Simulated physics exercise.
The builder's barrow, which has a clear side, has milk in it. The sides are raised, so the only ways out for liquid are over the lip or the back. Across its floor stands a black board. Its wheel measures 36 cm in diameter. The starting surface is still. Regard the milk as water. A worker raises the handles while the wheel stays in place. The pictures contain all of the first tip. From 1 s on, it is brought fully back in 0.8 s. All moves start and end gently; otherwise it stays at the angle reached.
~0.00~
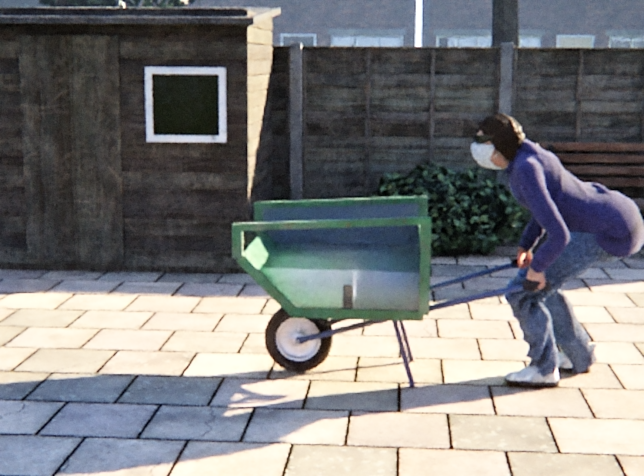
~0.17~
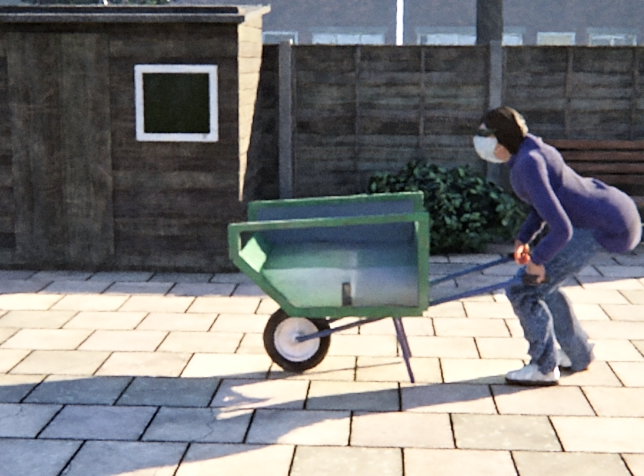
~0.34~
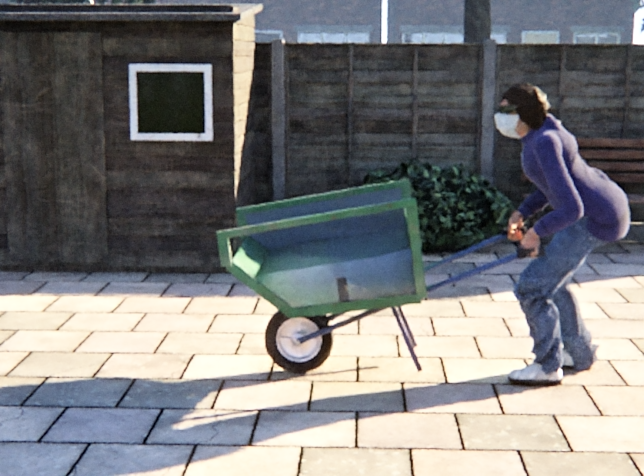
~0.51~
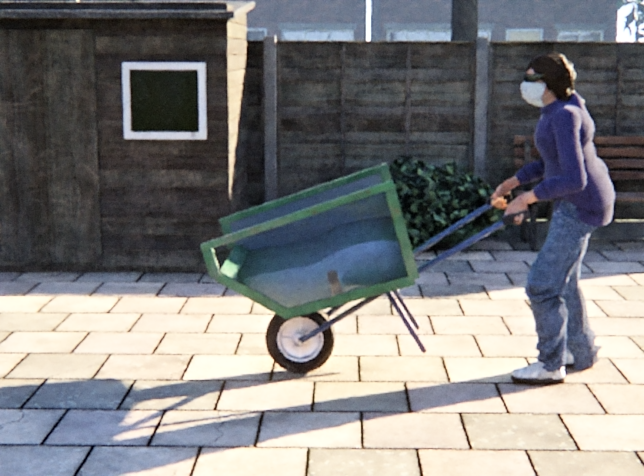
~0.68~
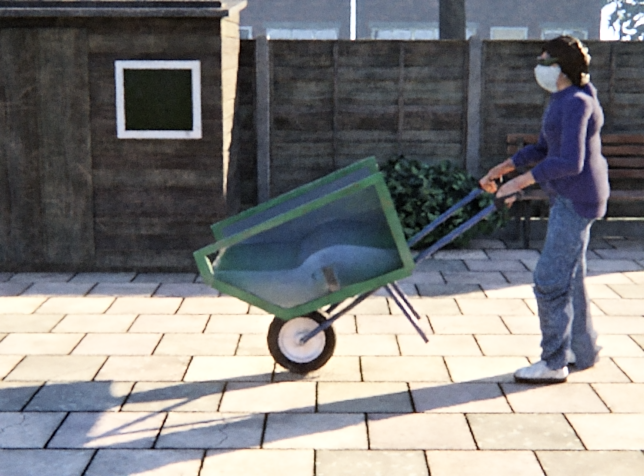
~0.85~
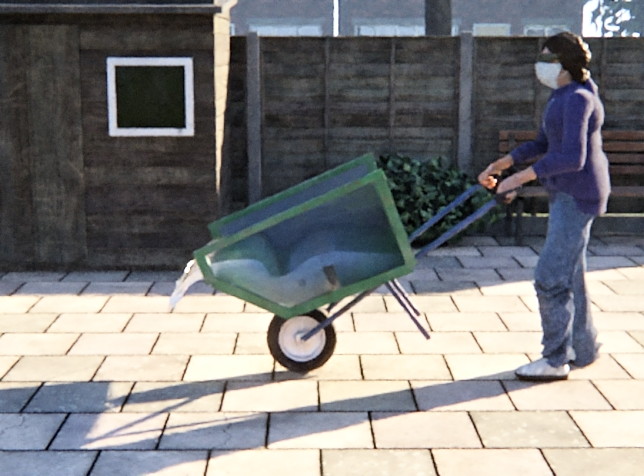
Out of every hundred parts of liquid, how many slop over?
Some 42 in every hundred.
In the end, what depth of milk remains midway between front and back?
Close to 12 cm of depth there.
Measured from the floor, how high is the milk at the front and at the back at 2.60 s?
Front 12 cm and back 12 cm.
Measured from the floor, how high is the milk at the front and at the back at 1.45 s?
Front: 18 cm; back: 4 cm.
Then, 1.45 s in, the barrow is at 8° forwards, the surface stands 18 cm on the front, 4 cm on the back; the loss stands at 40 per cent, over the front.
Then, 2.05 s in, the surface stands 11 cm on the front, 10 cm on the back; the loss stands at 42 per cent, over the front.
Then, 2.60 s in, the surface stands 12 cm on the front, 11 cm on the back; the loss stands at 42 per cent, over the front.
Then, 4.68 s in, the loss stands at 42 per cent, over the front, 38 of 91 litres.
